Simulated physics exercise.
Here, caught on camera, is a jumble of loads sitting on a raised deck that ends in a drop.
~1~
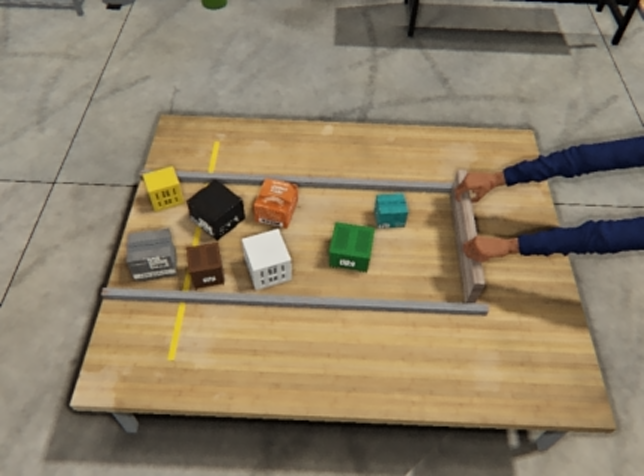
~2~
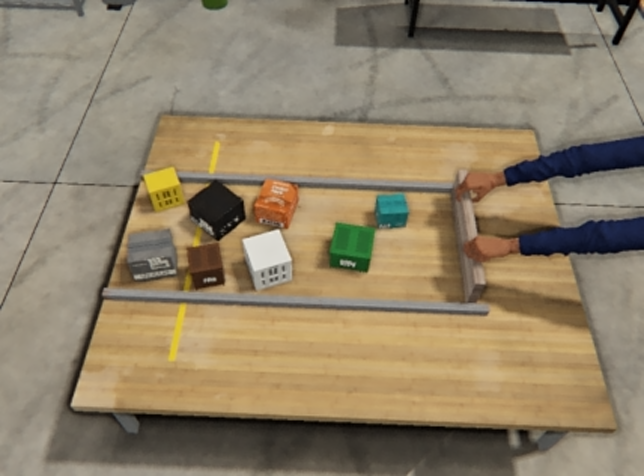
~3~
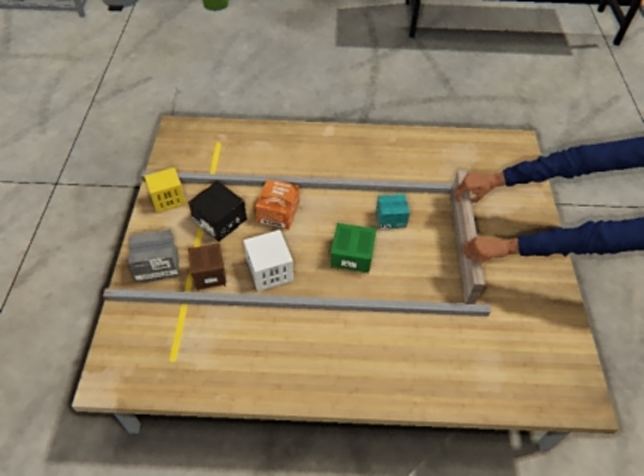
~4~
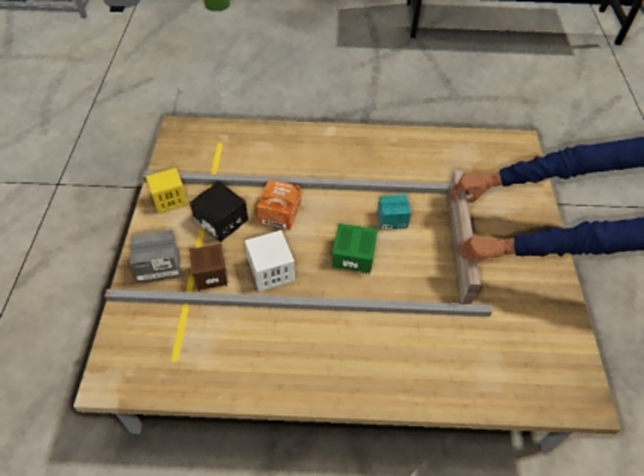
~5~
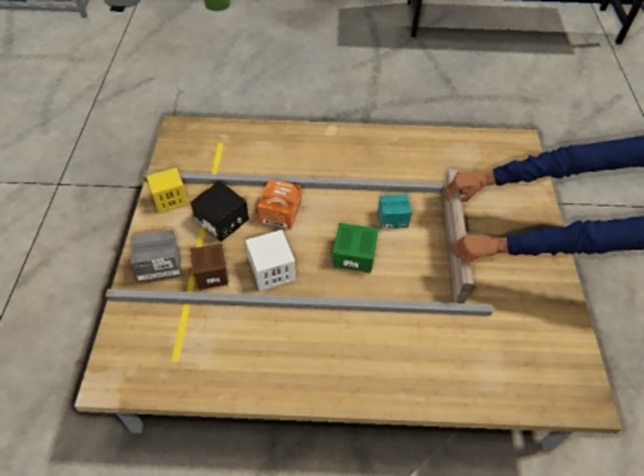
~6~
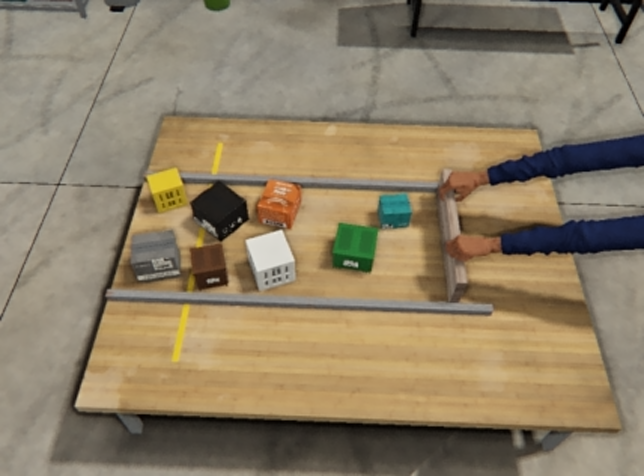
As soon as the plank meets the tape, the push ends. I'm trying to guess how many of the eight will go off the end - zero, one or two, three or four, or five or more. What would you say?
I would say three or four.
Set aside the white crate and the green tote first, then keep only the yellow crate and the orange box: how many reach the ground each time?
2 for the first case, 2 for the second.
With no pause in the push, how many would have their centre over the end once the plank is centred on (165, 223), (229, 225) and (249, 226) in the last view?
Respectively, 6, 2 and 1.
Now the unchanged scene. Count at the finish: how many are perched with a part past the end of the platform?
I'd say 1 of them.
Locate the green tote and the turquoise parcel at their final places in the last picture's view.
About (177, 243), and the other about (191, 202).
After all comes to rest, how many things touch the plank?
Counting them up gives 2.
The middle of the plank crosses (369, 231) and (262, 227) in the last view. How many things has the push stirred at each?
The number moved is 2 and then 8.
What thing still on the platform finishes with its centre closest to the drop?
It's the white crate that ends nearest.
Soon after, none off yet; yellow crate at rest near (168, 191); grey parcel at rest near (156, 257); black parcel at rest near (220, 211).
Then, none off yet; yellow crate at rest near (168, 191); grey parcel moved a little near (143, 257); black parcel moved about its own width near (192, 212).
At rest, the number that fall off is three or four; fallen, brown tote, black parcel, grey parcel and yellow crate.
